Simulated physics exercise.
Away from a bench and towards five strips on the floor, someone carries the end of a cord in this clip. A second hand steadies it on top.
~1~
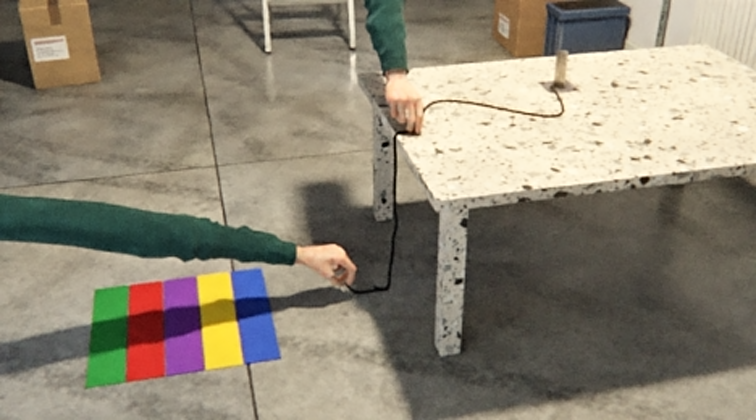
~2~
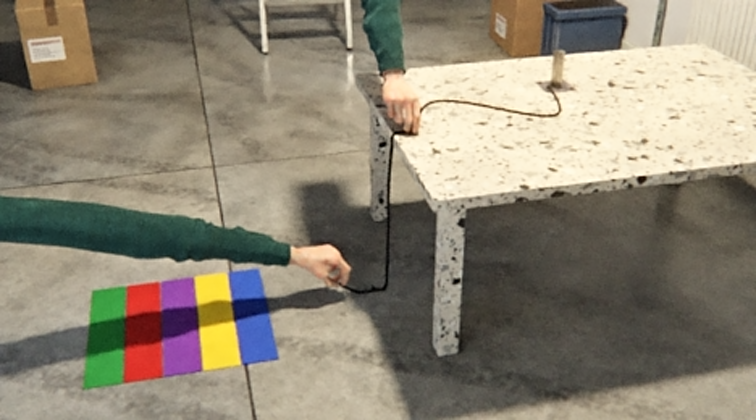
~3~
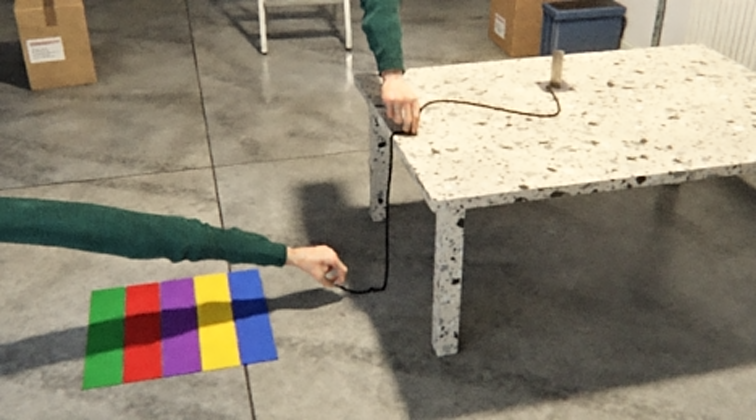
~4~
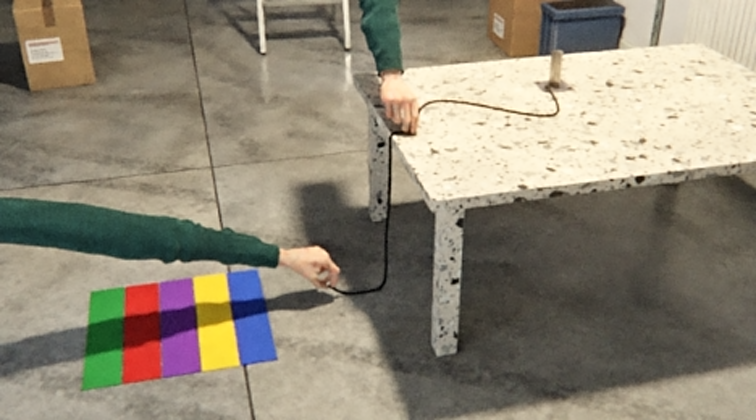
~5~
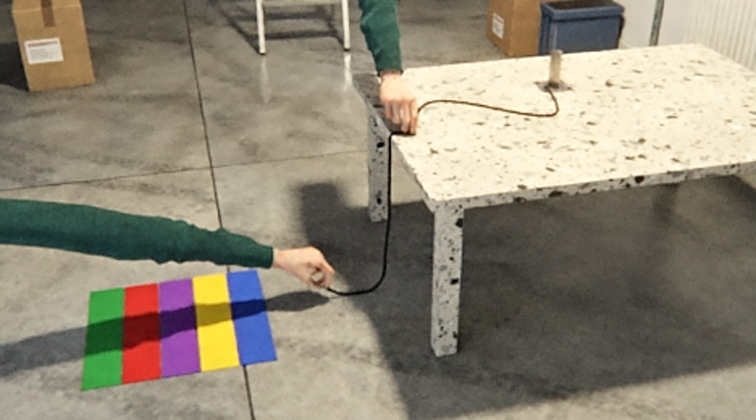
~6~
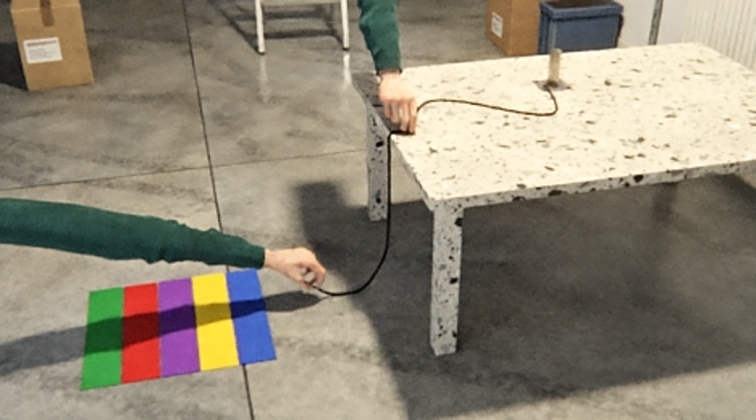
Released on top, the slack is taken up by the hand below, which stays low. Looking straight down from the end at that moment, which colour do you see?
You see green.
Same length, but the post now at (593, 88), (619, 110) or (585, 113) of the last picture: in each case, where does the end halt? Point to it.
Approximate places, in that order: (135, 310), (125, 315), (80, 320).
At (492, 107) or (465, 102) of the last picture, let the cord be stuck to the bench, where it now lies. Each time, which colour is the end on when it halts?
First try purple, second try purple.
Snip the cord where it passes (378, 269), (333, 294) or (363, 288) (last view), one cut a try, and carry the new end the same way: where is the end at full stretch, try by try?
Roughly (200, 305), (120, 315), (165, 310).
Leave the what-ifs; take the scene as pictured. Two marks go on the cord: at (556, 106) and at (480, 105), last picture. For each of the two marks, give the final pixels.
At (501, 96), then (421, 113).
A little later, end near (171, 307); over purple.
Next, end near (121, 314); over red.
When it is tight, end near (92, 318); over green. The green one.
